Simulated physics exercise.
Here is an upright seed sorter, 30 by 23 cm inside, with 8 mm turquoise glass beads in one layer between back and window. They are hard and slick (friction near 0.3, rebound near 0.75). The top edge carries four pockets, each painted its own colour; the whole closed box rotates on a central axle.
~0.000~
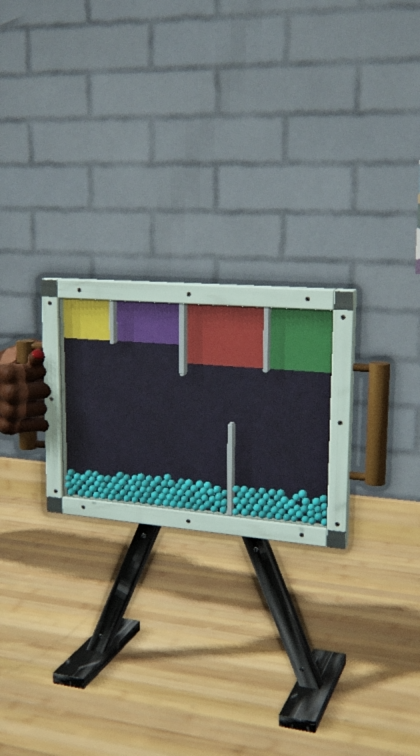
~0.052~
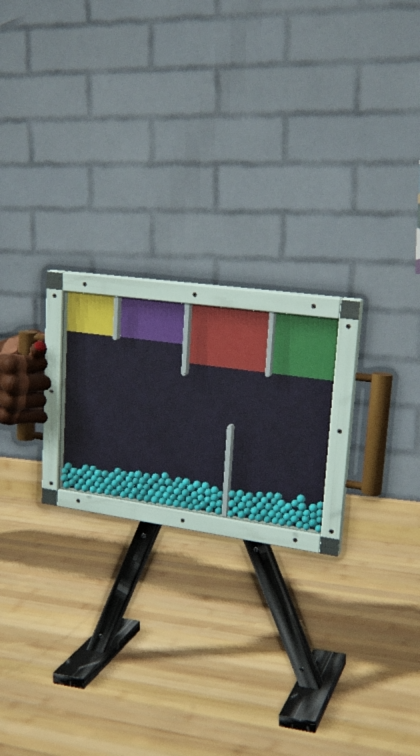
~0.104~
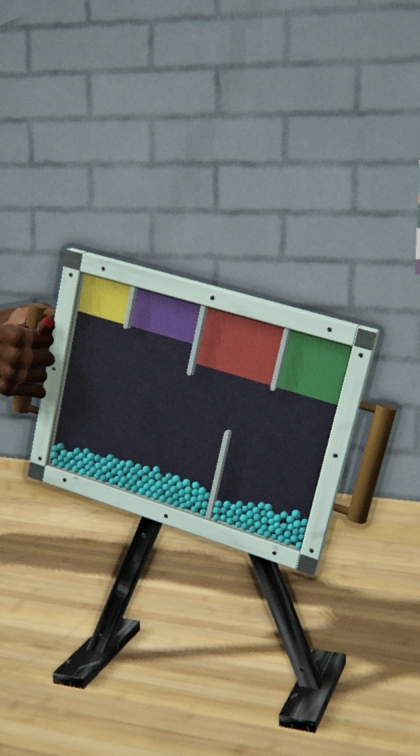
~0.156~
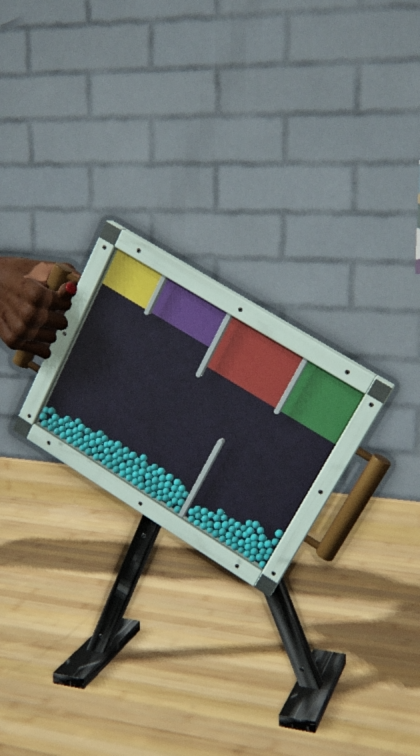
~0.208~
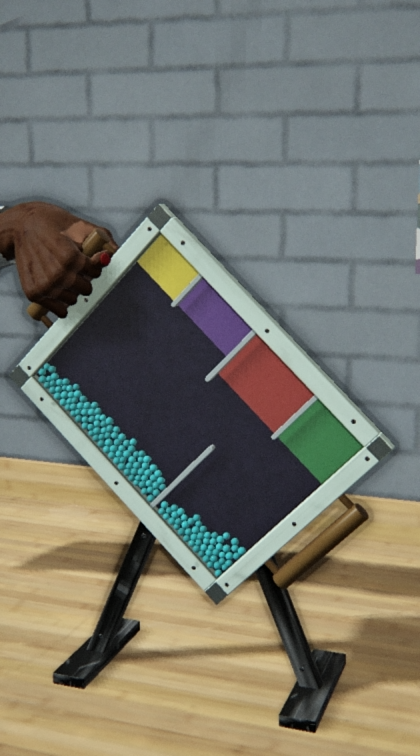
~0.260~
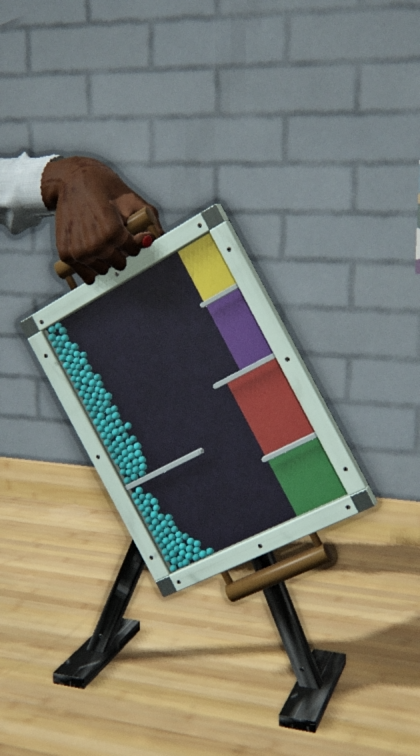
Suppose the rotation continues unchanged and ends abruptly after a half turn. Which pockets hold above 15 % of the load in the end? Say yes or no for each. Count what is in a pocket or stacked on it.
Green pocket yes, red pocket yes, purple pocket yes, yellow pocket no.
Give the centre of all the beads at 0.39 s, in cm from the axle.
Some 9 cm left and 1 cm below.
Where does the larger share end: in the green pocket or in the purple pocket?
It is the green pocket.
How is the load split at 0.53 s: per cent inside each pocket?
Green pocket: 0; red pocket: 5; purple pocket: 0; yellow pocket: 0.
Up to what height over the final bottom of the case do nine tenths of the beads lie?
Roughly 4 cm.
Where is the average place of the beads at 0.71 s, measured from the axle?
About 4 cm left and 8 cm below.
By 0.39 s it has turned 101°, the beads' middle is 9 cm left of and 1 cm below the axle; inside pockets, nothing yet.
By 0.53 s it has turned 145°, the beads' middle is 6 cm left of and 1 cm below the axle; inside pockets, red 5 %.
By 0.71 s it has turned 180°, the beads' middle is 4 cm left of and 8 cm below the axle; inside pockets, green 25 %, red 40 %, purple 15 %.
In the end, by 2.0 s, green 35 %, red 45 %, purple 20 %, yellow 0 %.
